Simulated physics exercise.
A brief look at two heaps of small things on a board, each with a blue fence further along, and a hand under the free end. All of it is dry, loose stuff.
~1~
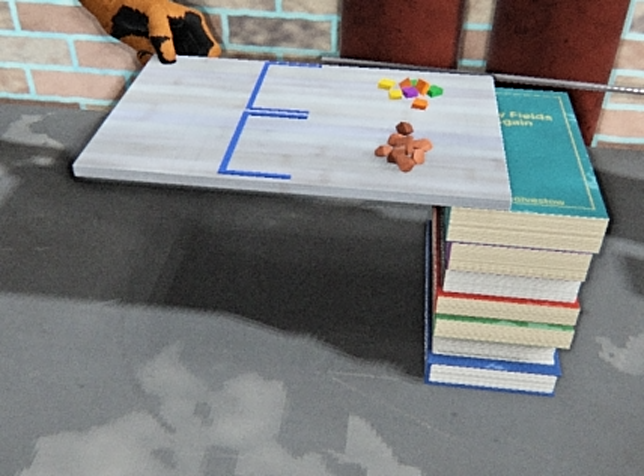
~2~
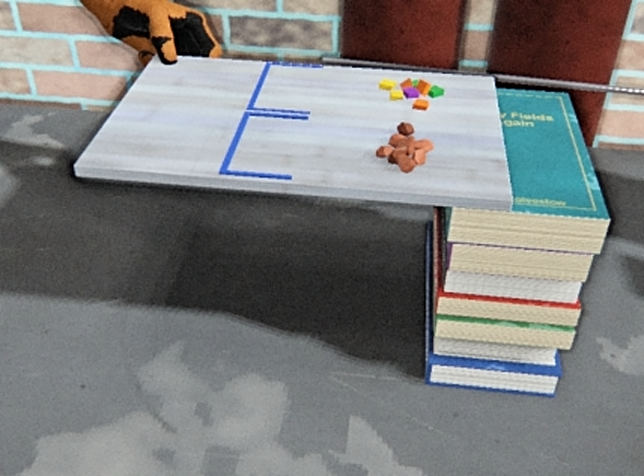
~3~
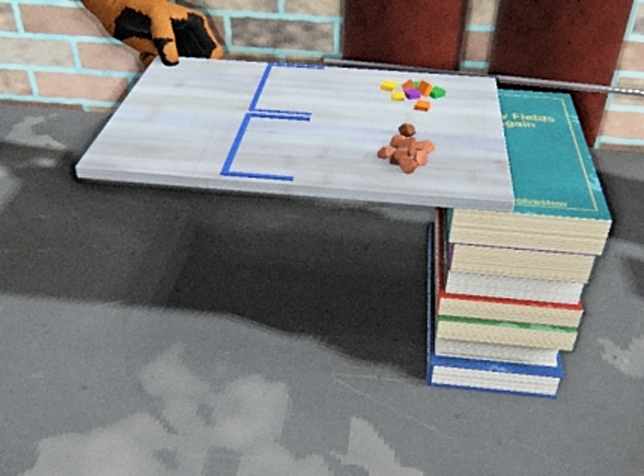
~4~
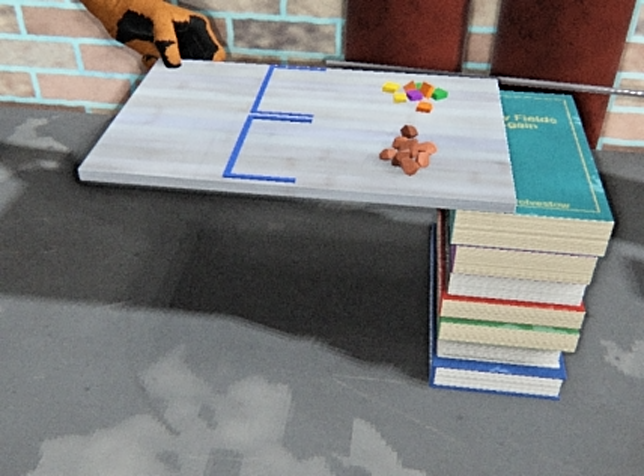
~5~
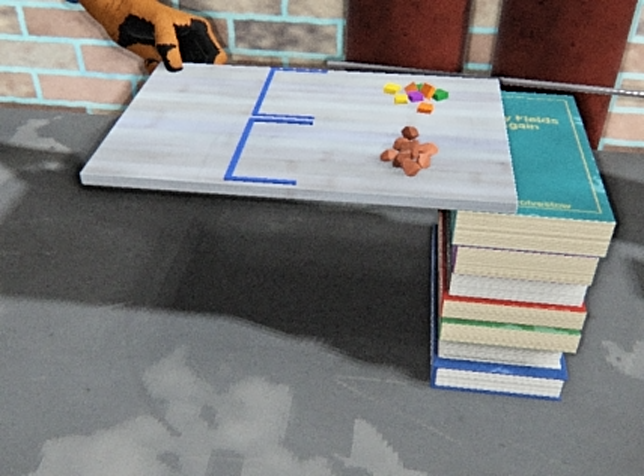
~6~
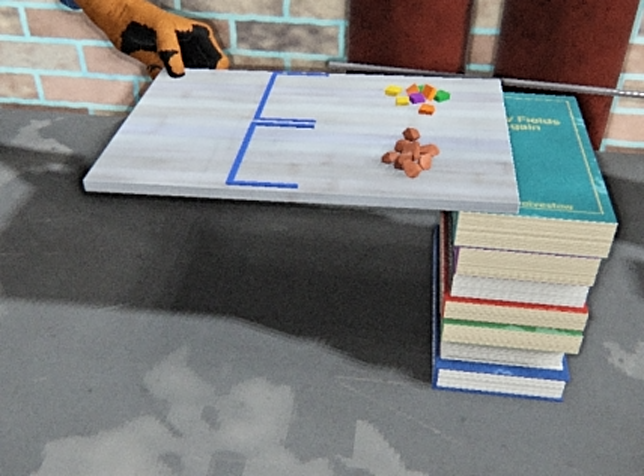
A board resting on stacked books holding two small heaps, its left end dipping very slightly beside a gloved hand.
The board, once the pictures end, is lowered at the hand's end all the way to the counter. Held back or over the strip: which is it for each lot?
As I see it, the front lot is not retained; the back lot is not retained.
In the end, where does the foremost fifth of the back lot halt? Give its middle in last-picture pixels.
Roughly at (168, 245) in the last picture.
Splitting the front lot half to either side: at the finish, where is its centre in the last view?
I'd say it's centred close to (141, 292).
Then, 0.56 s past the last view, board sloping at 17°; front lot where it was; back lot where it was.
Then, 1.16 s past the last view, board sloping at 35°; front lot a small part past its bar; back lot about a quarter past its bar.
Then, 1.87 s past the last view, board resting at 42°; front lot all past its bar; back lot all past its bar.
Finally, board resting at 42°; front lot all past its bar; back lot all past its bar.
